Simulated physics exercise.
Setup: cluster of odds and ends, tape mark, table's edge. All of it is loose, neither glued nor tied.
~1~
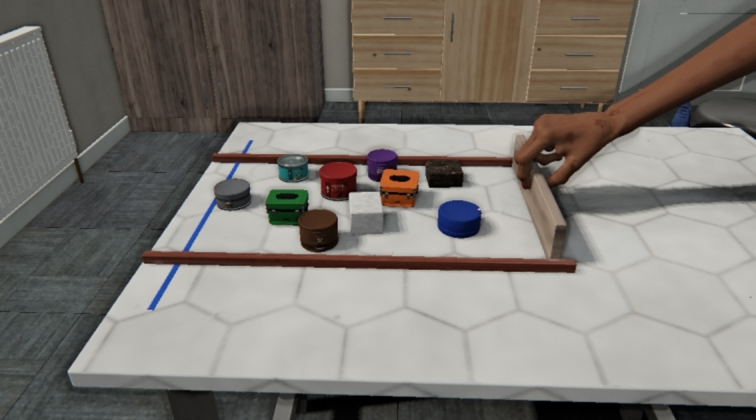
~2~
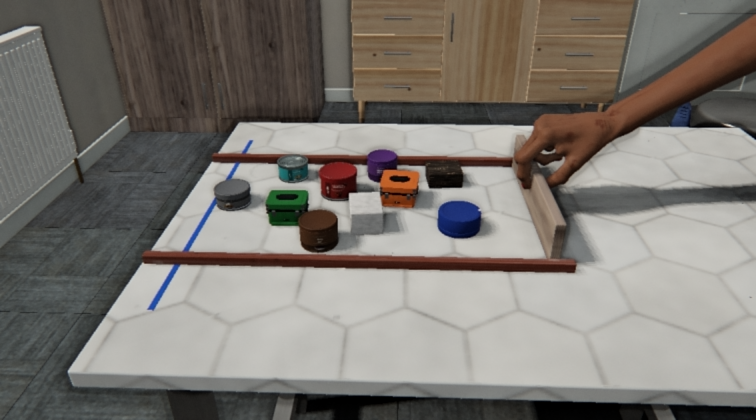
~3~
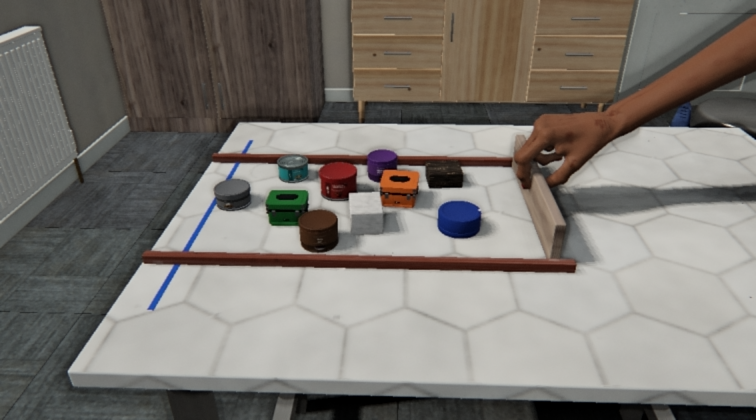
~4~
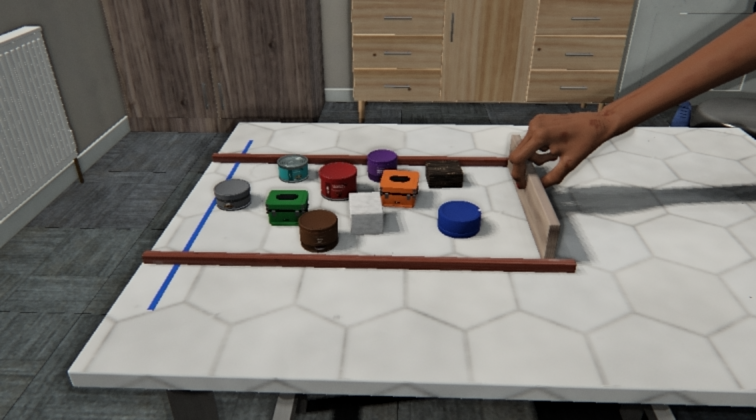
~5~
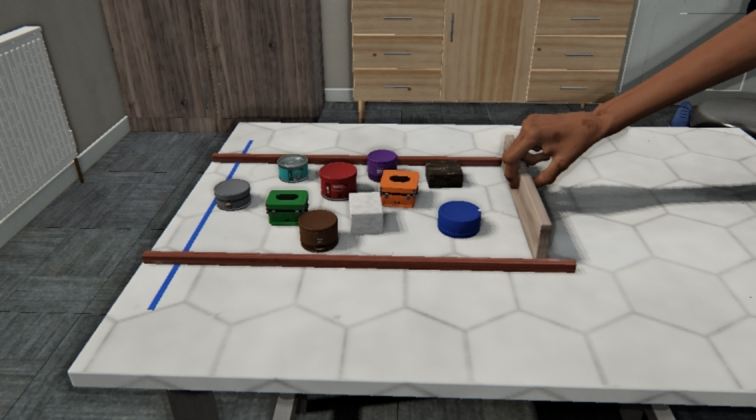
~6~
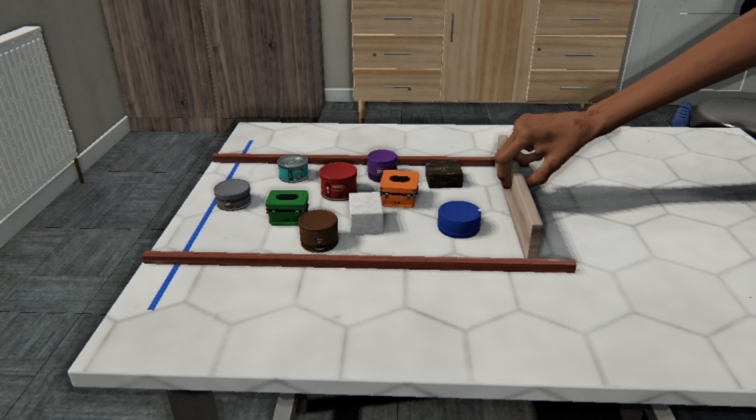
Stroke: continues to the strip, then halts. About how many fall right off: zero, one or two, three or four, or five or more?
You'd see five or more of the bits go off the end there.
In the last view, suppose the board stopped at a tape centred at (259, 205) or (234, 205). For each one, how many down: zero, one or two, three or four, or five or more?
First spot, 1 or 2; second spot, three or four.
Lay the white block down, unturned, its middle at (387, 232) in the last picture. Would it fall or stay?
In that case the white block stays put.
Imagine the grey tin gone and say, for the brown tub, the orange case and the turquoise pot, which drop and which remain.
Brown tub still up; orange case still up; turquoise pot down.
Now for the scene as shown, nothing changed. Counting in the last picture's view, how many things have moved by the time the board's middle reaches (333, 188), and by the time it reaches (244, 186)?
At the first spot 10, then 10.
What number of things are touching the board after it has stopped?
It's 4 of them.
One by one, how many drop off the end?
6 in total.
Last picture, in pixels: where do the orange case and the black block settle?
About (199, 187), and about (212, 170).
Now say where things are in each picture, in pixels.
In the first picture, grey tin (233, 195); turquoise pot (293, 168); green case (288, 208); board (535, 191); tape (213, 204).
In the second picture, turquoise pot (293, 169); purple tub (382, 166).
In the third picture, green case (288, 208); board (535, 191).
In the fourth picture, grey tin (233, 195); blue lid (459, 219).
In the fifth picture, turquoise pot (293, 169); brown tub (319, 231).
In the sixth picture, grey tin (233, 195); turquoise pot (293, 169); green case (288, 208); board (515, 191); tape (213, 204).
Soon after, none off yet; grey tin at rest near (233, 195); turquoise pot at rest near (293, 169); green case at rest near (288, 208).
At rest, the number that fall off is five or more; fallen, purple tub, white block, red tin, green case, turquoise pot and grey tin.
